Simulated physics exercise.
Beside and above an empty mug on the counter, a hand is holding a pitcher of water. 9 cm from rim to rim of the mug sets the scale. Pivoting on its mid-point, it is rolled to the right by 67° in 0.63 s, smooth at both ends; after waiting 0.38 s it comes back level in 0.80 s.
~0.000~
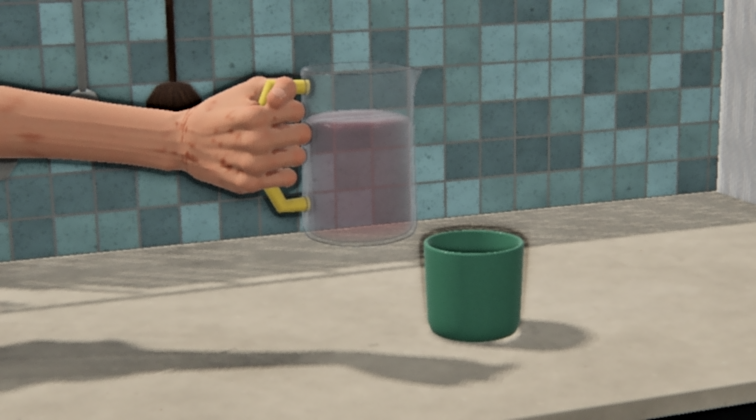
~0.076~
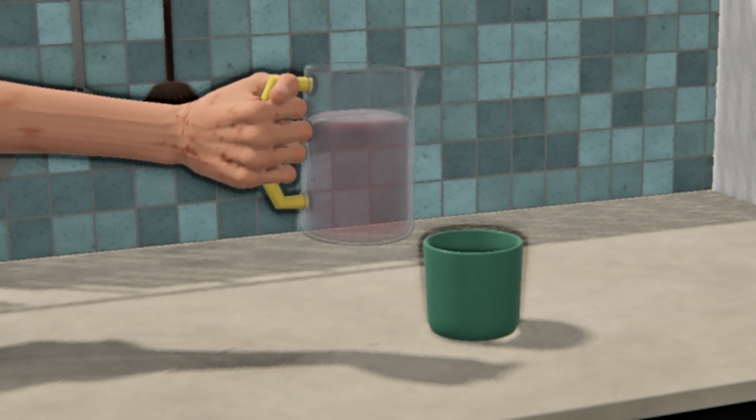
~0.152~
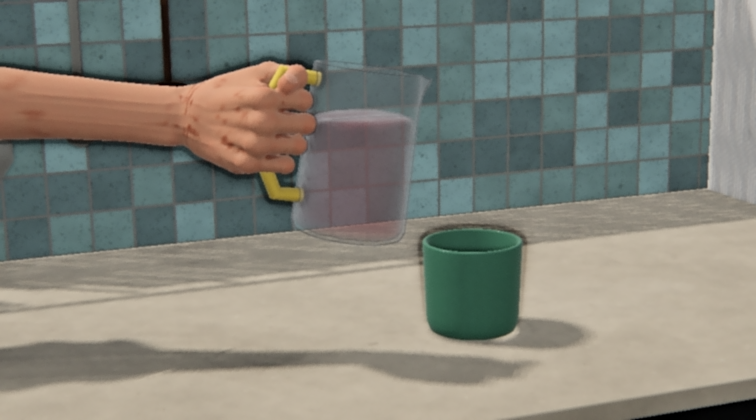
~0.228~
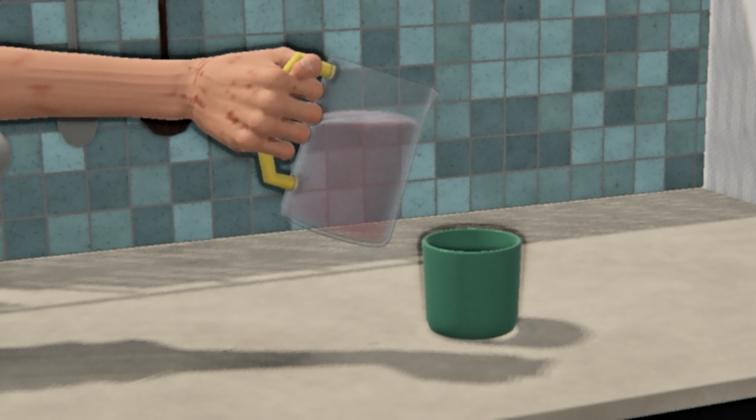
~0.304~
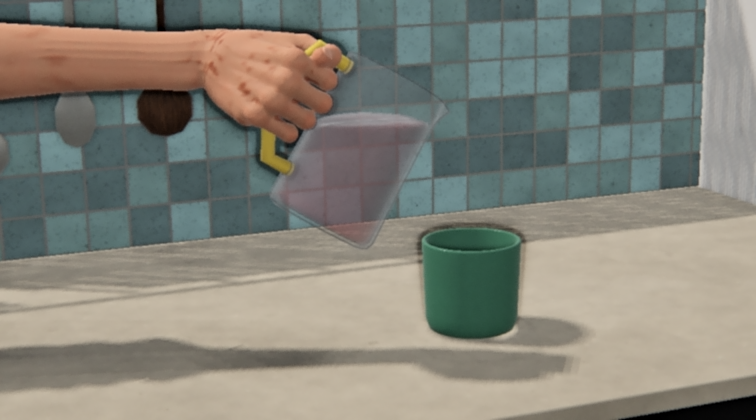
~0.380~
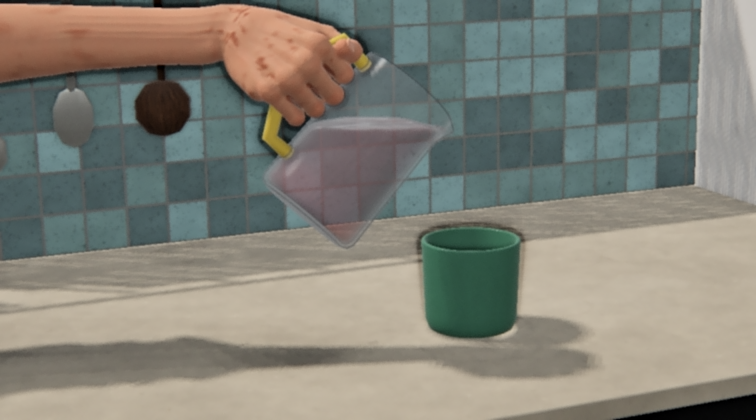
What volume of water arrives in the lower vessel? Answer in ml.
Around 260 ml ends up in the lower vessel.
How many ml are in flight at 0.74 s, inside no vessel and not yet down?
60 ml.
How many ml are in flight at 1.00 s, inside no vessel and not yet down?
Airborne volume: Some 40 ml.
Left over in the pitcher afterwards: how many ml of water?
480 ml, roughly.
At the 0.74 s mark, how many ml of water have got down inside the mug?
Approx. 70 ml.
After 0.74 s the tilt is 67° and the mug has 70 ml, the pitcher 615 ml, and 0 ml is on the counter.
After 1.00 s the tilt is 67° and the mug has 185 ml, the pitcher 515 ml, and 5 ml is on the counter.
After 1.27 s the tilt is 51° and the mug has 250 ml, the pitcher 475 ml, and 10 ml is on the counter.
After 1.57 s the tilt is 14° and the mug has 260 ml, the pitcher 475 ml, and 10 ml is on the counter.
In the end the mug has 260 ml, the pitcher 475 ml, and 10 ml is on the counter.
